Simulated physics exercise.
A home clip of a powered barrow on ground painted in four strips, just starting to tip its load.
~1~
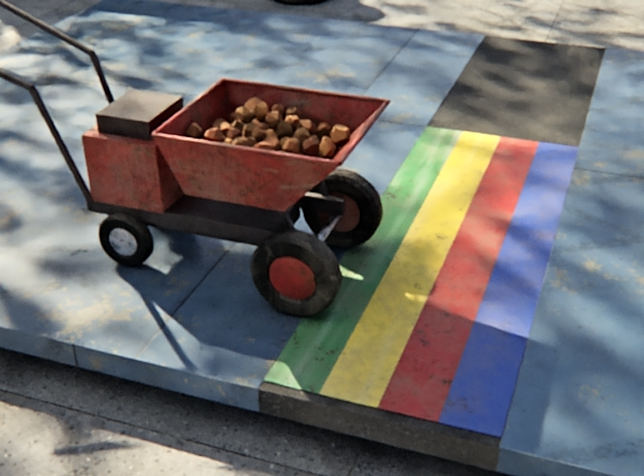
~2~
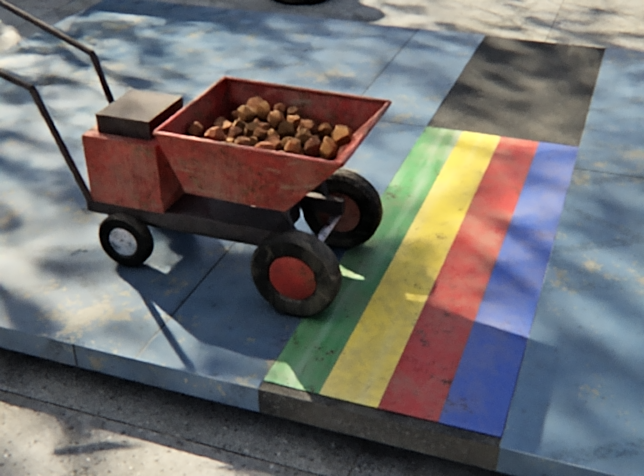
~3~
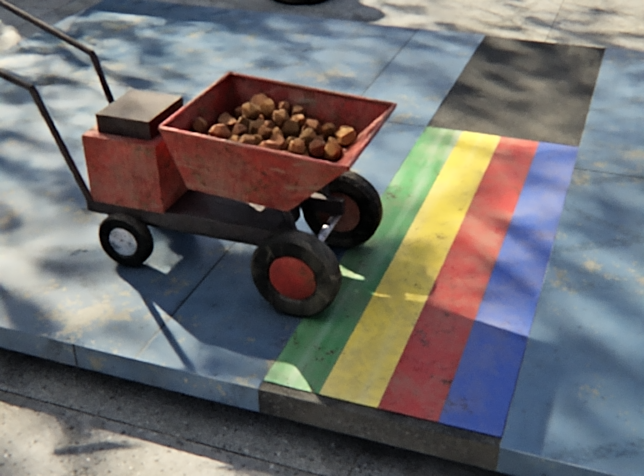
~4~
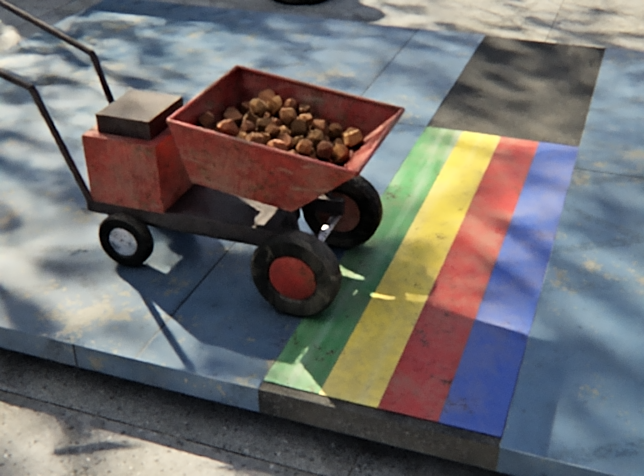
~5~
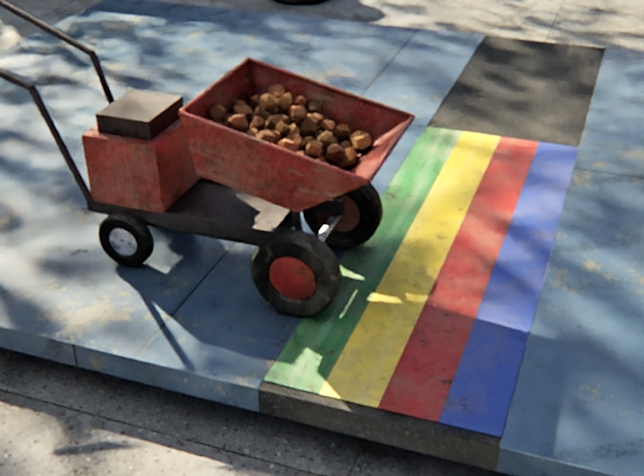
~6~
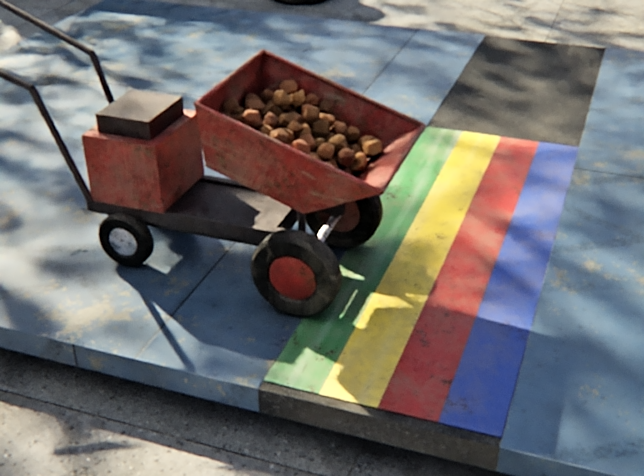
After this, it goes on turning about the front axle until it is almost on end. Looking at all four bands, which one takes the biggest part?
That would be the blue band.
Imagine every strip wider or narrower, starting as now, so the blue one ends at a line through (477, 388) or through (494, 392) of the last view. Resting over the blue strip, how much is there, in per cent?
The first gives around 30 %, the second around 40 %.
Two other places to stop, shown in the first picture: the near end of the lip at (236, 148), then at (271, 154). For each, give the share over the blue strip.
About 10 per cent, then about 20 per cent.
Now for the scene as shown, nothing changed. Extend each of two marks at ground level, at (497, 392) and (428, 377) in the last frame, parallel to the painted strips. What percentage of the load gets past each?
Result, first then second: 40 %, 90 %.
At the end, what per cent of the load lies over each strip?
In per cent, approximately: Green 0, yellow 0, red 20, blue 40.
Soon after the last picture, skip tipped steeply; all in the skip.
A little later, skip tipped right over; about two thirds in the skip; a small part over the red strip; about a quarter over the blue strip.
Later still, skip tipped right over; a small part in the skip; a small part over the red strip; about half over the blue strip; about a third off the paint.
At rest, skip tipped right over; a small part in the skip; none over the green strip; none over the yellow strip; about a quarter over the red strip; about a third over the blue strip; about a third off the paint.
